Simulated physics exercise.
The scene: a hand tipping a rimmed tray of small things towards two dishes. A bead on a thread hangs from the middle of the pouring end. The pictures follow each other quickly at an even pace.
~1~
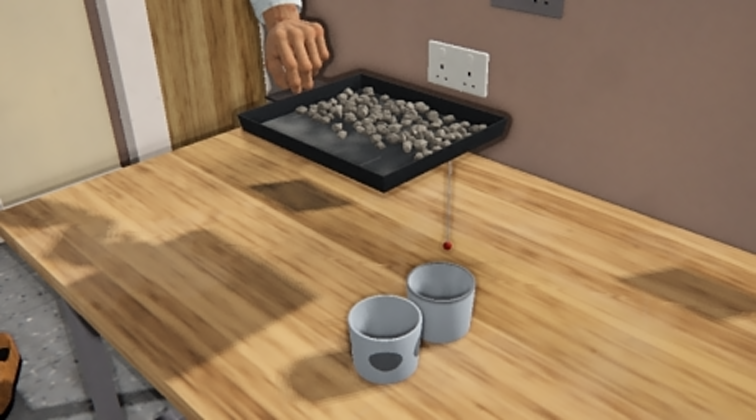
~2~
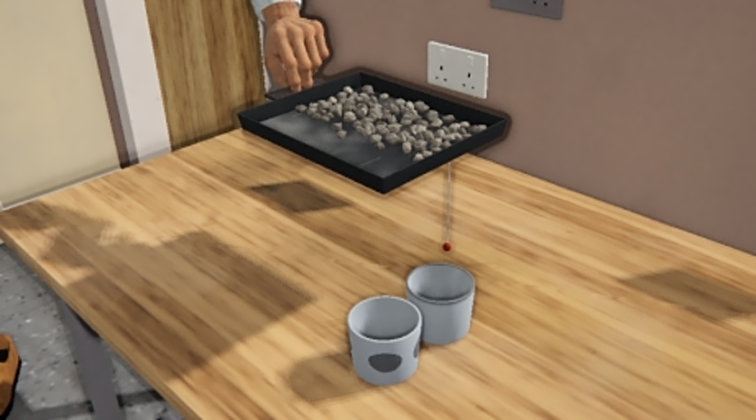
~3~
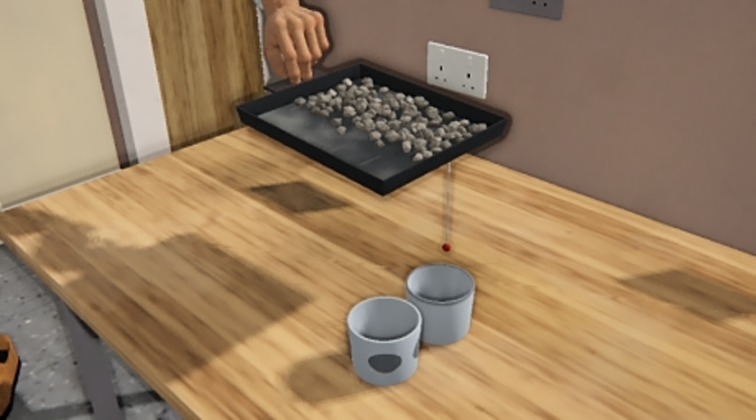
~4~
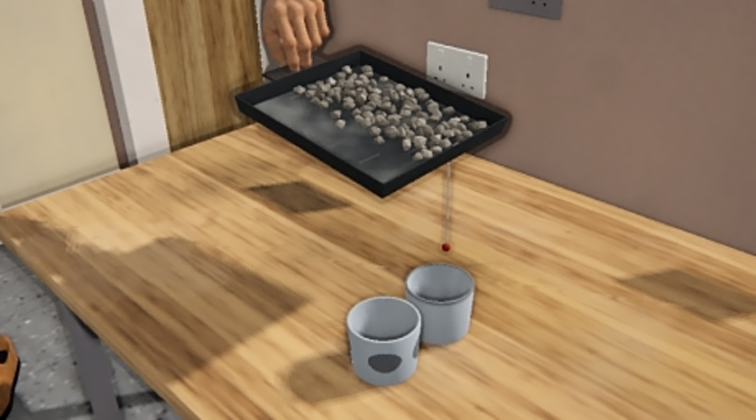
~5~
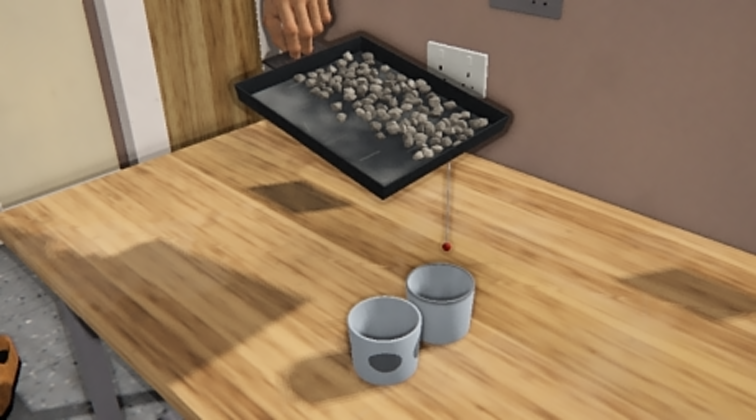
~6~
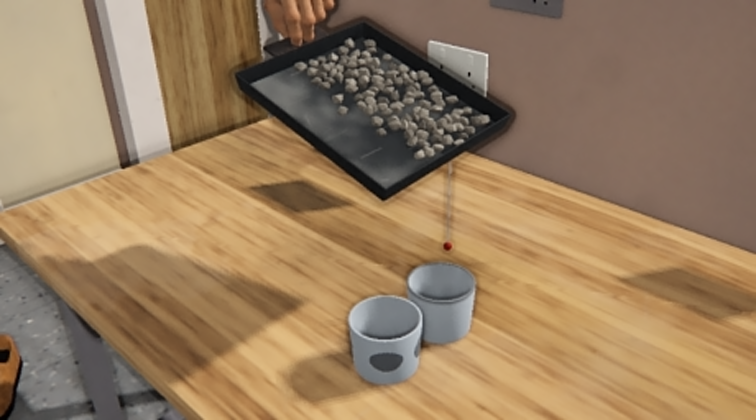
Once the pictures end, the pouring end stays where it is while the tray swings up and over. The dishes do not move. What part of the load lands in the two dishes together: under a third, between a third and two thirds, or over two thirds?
The two hold between a third and two thirds of the load.
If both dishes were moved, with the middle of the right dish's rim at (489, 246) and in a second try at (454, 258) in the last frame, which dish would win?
In turn: The left-hand dish; the dish on the left.
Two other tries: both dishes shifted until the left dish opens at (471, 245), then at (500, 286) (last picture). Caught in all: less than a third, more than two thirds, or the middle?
One: Under a third. Two: Below one third.
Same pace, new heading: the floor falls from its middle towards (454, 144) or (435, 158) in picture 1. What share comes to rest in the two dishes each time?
About 0 and 20 per cent.
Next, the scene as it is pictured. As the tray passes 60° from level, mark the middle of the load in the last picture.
Near (429, 151).
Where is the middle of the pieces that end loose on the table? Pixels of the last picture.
Close to (484, 357).
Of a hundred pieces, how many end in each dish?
The left dish has 20 per cent, the right dish has 30.
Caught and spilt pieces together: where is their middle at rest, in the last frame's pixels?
Around (438, 332).
Soon after the last picture, tray tipped steeply; nearly all on the tray; a stray few in the air.
A little later, tray tipped right over; about half on the tray; about a quarter in the left dish; a small part in the right dish; about a quarter outside both; a small part in the air.
Later still, tray tipped past a quarter turn; about a quarter in the left dish; about a quarter in the right dish; about half outside both.
At rest, tray tipped past a quarter turn; about a quarter in the left dish; about a quarter in the right dish; about half outside both.
